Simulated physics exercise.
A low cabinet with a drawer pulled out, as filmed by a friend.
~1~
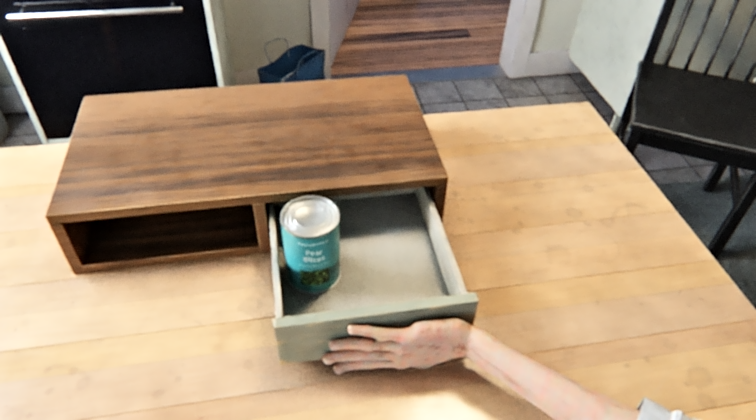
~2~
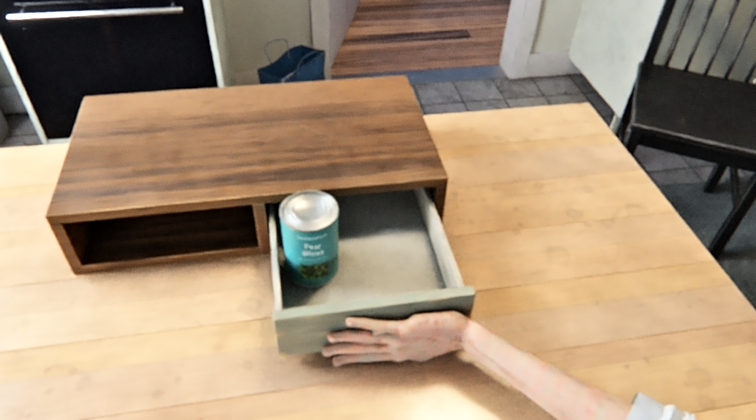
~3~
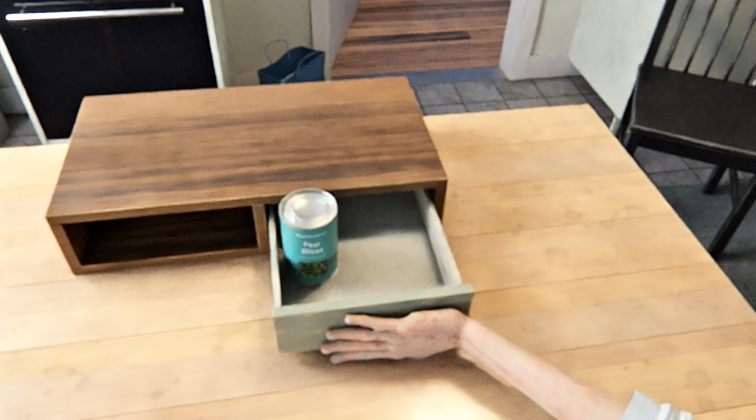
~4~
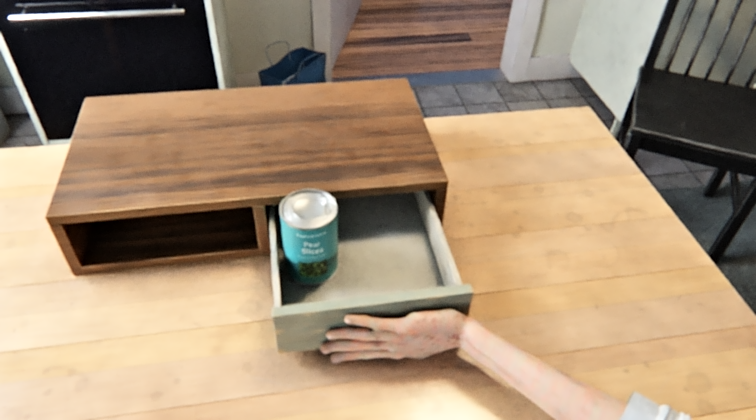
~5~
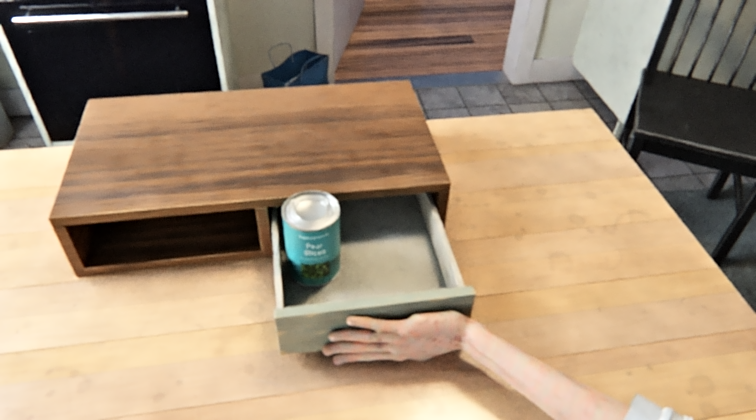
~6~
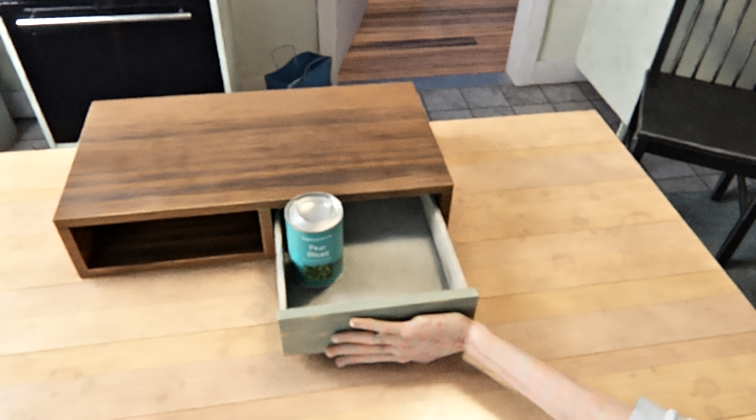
On a wooden table, a hand rested against the front of a pulled-out drawer in a low brown cabinet, with a turquoise tin standing inside, and almost nothing moved apart from a slight shift early on.
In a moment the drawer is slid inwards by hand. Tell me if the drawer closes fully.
Stuck partway.
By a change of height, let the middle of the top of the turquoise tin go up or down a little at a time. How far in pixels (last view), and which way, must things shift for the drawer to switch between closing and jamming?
20 pixels down.
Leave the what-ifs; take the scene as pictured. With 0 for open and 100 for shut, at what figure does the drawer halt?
The drawer gets around 50 per cent of the way.
Then, 0.36 s on from there, drawer starting in.
Then, 0.60 s on from there, drawer about half in.
In the end, the drawer will not close.
